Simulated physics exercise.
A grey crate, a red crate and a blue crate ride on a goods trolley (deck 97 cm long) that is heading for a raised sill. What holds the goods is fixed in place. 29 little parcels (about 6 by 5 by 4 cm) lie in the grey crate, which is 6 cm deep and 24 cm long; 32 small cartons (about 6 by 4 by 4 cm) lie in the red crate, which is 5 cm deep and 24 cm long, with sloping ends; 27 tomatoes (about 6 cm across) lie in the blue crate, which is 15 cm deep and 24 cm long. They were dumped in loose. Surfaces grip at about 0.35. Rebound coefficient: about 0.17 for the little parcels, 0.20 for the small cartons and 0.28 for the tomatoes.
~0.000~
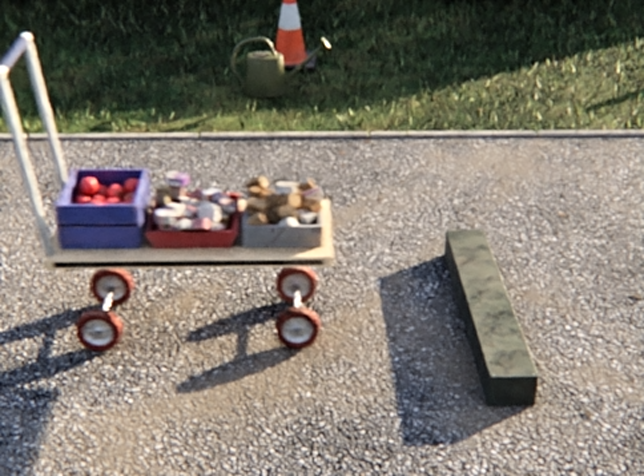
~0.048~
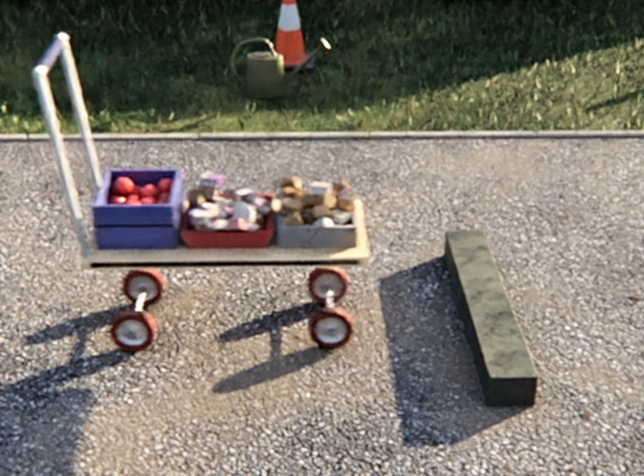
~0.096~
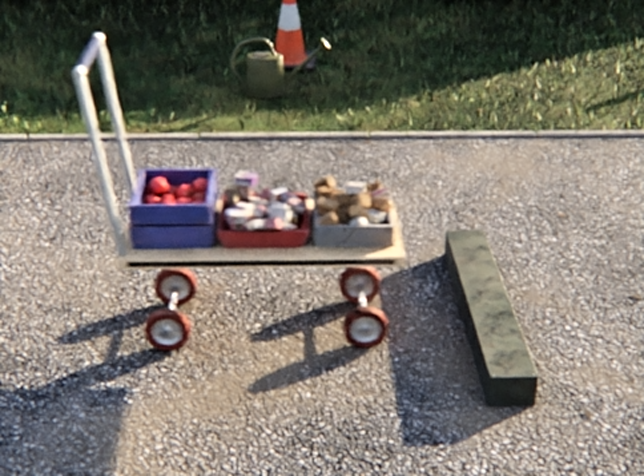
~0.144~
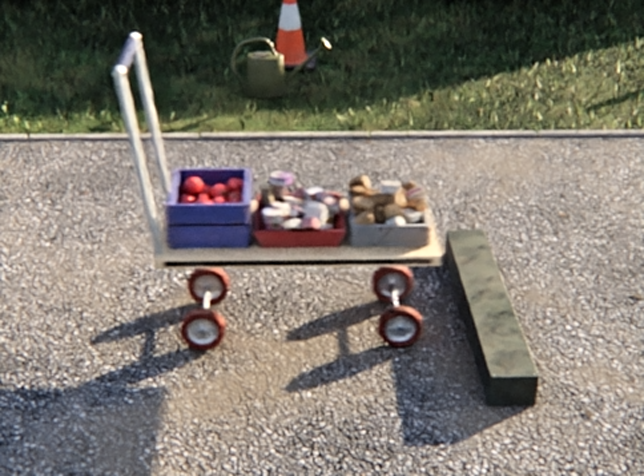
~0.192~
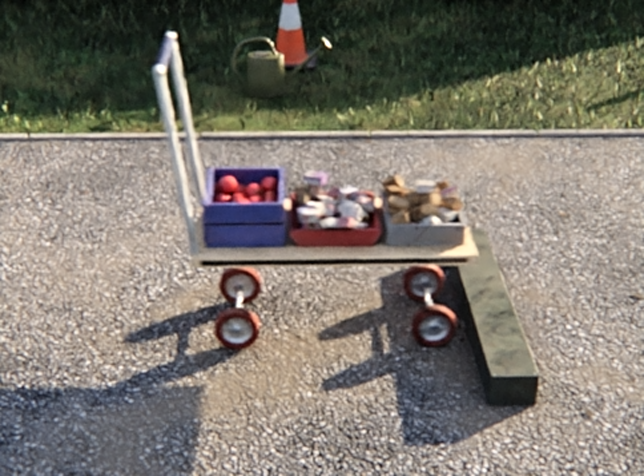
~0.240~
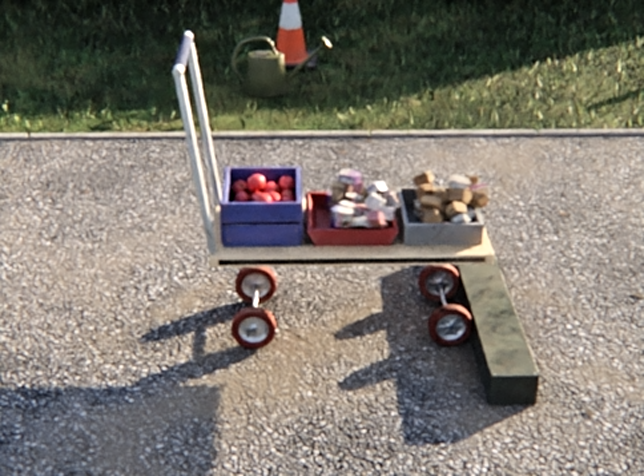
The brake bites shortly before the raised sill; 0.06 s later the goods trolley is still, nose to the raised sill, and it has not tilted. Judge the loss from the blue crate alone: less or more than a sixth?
The blue crate loses fewer than one in six of its tomatoes.
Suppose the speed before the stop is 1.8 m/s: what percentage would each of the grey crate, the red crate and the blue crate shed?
Then grey crate 30, red crate 20, blue crate 0 per cent.
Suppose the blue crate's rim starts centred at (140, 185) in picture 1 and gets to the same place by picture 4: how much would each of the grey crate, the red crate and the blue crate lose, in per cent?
In that case grey crate 30, red crate 20, blue crate 0 per cent.
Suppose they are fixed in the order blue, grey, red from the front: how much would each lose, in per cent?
Then grey crate 10, red crate 40, blue crate 0 per cent.
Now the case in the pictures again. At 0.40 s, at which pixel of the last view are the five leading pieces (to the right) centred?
Around (555, 205).
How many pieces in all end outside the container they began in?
About 25.
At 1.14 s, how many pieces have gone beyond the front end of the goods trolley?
Some 14 pieces.
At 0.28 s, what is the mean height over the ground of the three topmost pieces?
About 58 cm.
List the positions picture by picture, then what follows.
In the first frame (each is followed by its nearest rim corner in this view), blue crate, (60, 205); red crate, (148, 232); 55 cm short of the stop; none out.
The second frame shows blue crate, (97, 206); red crate, (184, 232); 43 cm short of the stop.
The third frame shows blue crate, (134, 205); red crate, (221, 232); 30 cm short of the stop.
The fourth frame shows blue crate, (171, 205); red crate, (257, 231); 18 cm short of the stop.
The fifth frame shows blue crate, (208, 204); red crate, (293, 230); stopping.
The sixth frame shows blue crate, (226, 203); red crate, (311, 230); stopping; 1 out, the lowest parcel at (479, 191).
After 0.28 s, grey crate 22 in, 7 out, red crate 29 in, 3 out and blue crate 27 in, 0 out.
After 0.40 s, grey crate 19 in, 10 out, red crate 21 in, 11 out and blue crate 27 in, 0 out.
After 0.63 s, grey crate 17 in, 12 out, red crate 20 in, 12 out and blue crate 27 in, 0 out.
Final count (at 1.14 s), grey crate 17 in, 12 out, red crate 19 in, 13 out and blue crate 27 in, 0 out. Asked share, 0 of 27, 0 per cent.
